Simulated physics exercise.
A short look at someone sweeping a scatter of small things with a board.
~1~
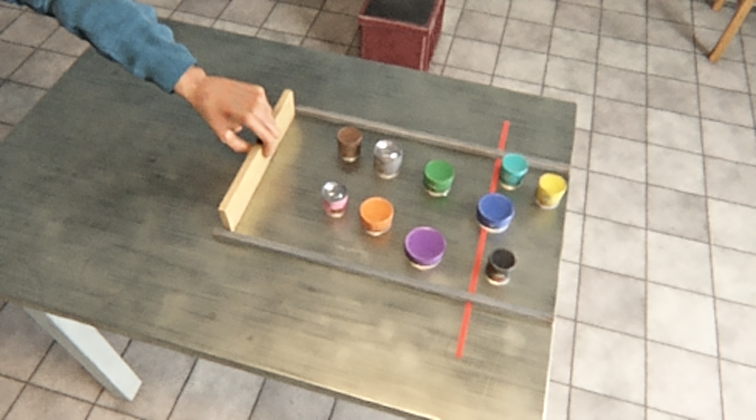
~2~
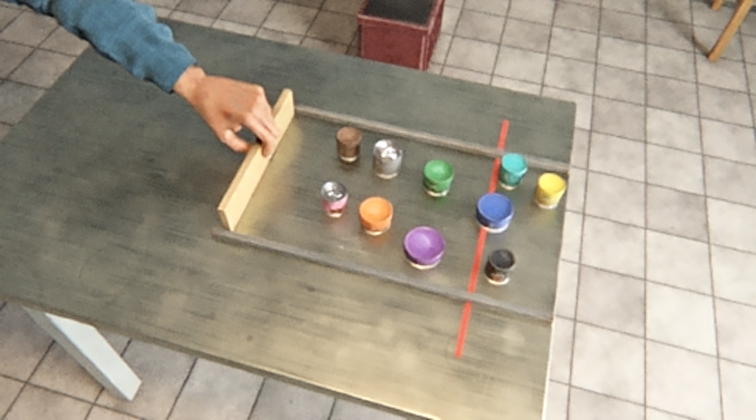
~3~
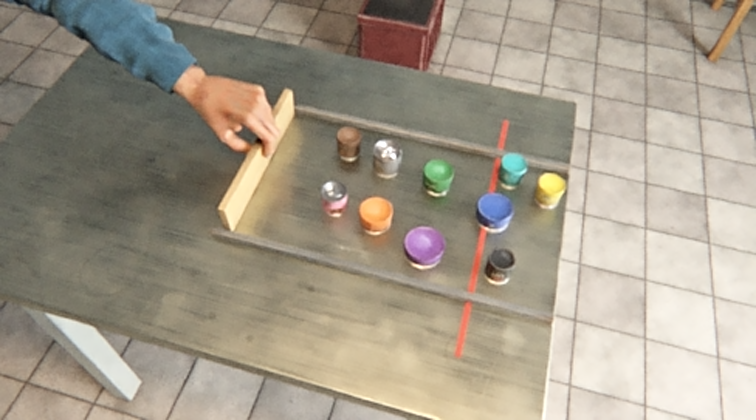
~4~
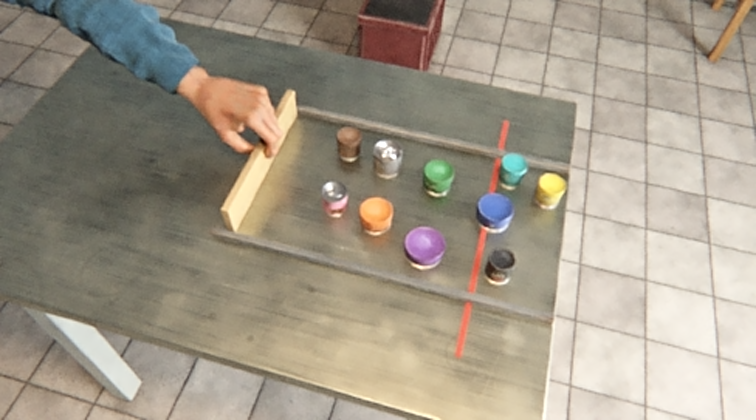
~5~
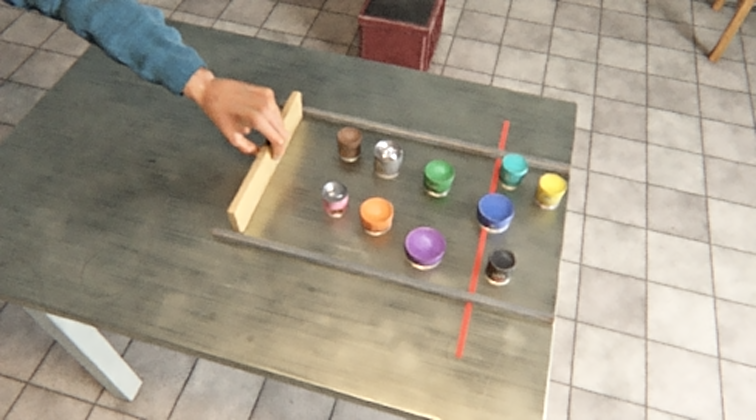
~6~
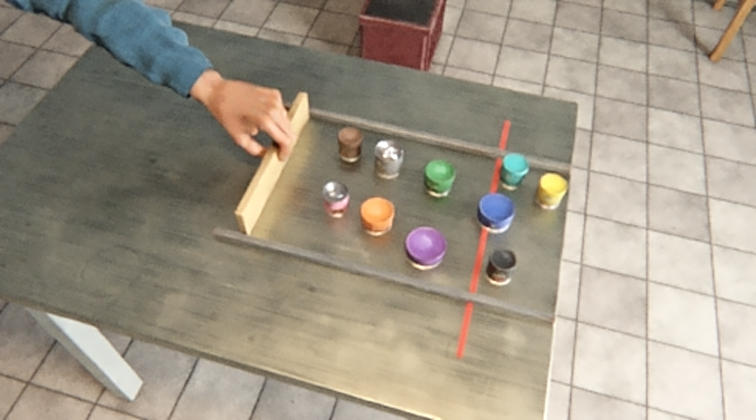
Wooden board edging slightly right under a person's hand on a dark tabletop, with colourful little pots sitting still beyond it.
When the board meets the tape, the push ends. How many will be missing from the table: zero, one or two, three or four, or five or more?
Drops: None.
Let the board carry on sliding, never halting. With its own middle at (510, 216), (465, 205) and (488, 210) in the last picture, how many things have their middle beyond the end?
Place by place: 1, 0 and 0.
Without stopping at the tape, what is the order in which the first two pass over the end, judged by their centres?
First the blue pot, next the black tin.
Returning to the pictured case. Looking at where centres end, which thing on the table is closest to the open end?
That is the blue pot.
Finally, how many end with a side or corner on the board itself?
In total, 4.
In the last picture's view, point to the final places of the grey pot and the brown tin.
Positions - first (507, 198), then (509, 177).
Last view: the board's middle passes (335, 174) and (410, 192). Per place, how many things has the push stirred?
Counts: 2 / 7.
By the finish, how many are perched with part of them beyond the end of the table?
1 of them.
A little later, none off yet; yellow tin at rest near (550, 191); black tin at rest near (501, 266); turquoise tin at rest near (513, 171).
When it is over, the number that fall off is zero.
